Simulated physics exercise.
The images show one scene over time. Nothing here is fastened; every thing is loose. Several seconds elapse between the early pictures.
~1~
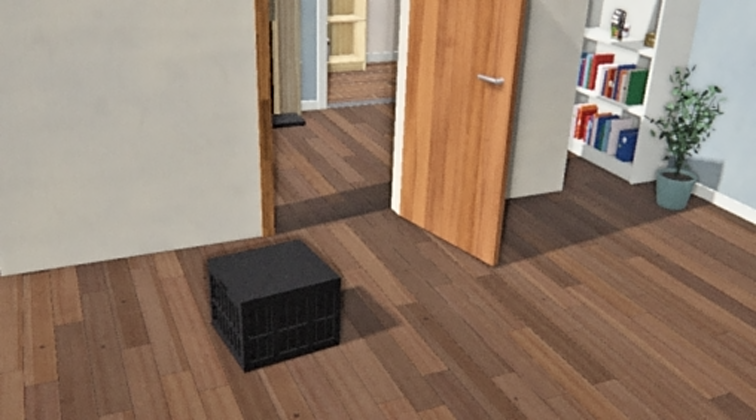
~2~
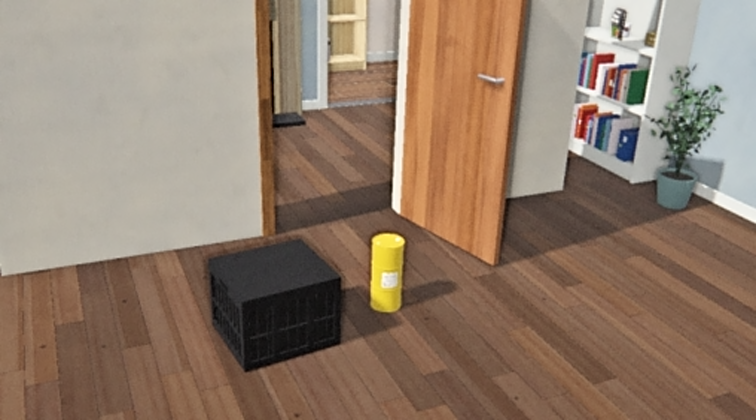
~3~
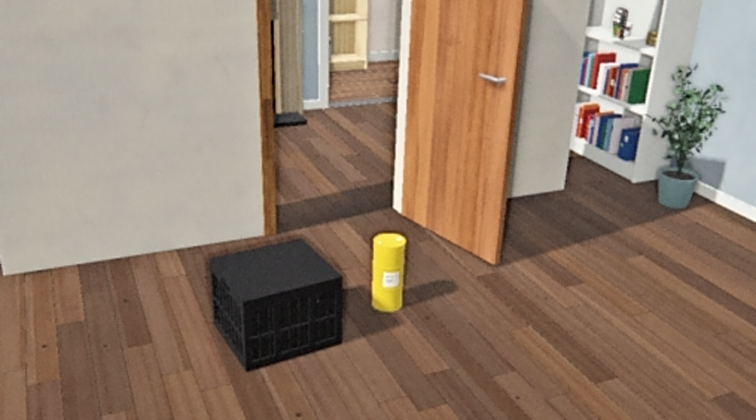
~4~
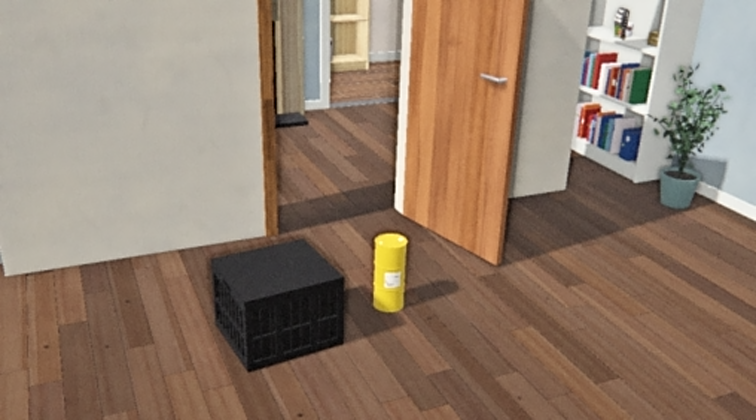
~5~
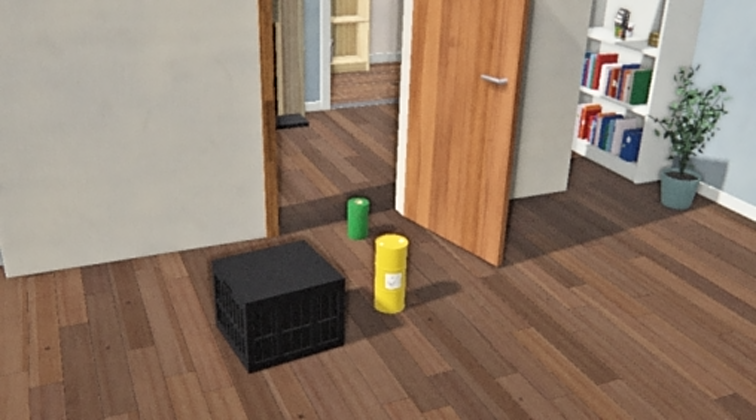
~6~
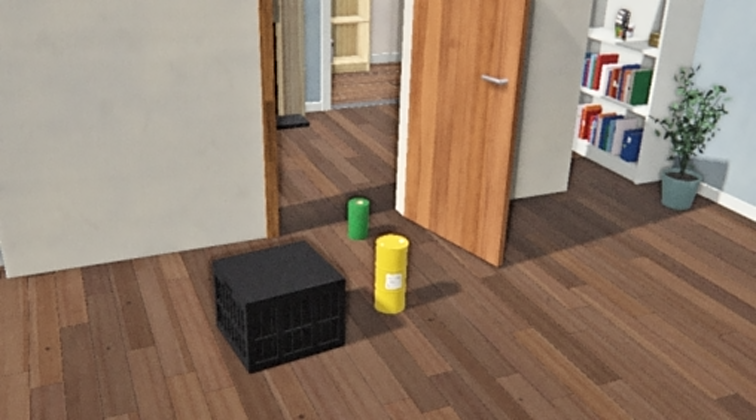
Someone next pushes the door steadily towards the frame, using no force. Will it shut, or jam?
The door is pushed home.
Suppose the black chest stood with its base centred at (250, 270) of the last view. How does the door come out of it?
The door swings all the way.
Then, 1.10 s later than the last frame, door at 58°.
Then, 1.80 s later than the last frame, door at 17°; green roll moved about its own width near (346, 214).
When it is over, door at 0°; moved from the start, green roll; the other 2 as before. End places, in pixels of the last picture, green roll near (335, 206).
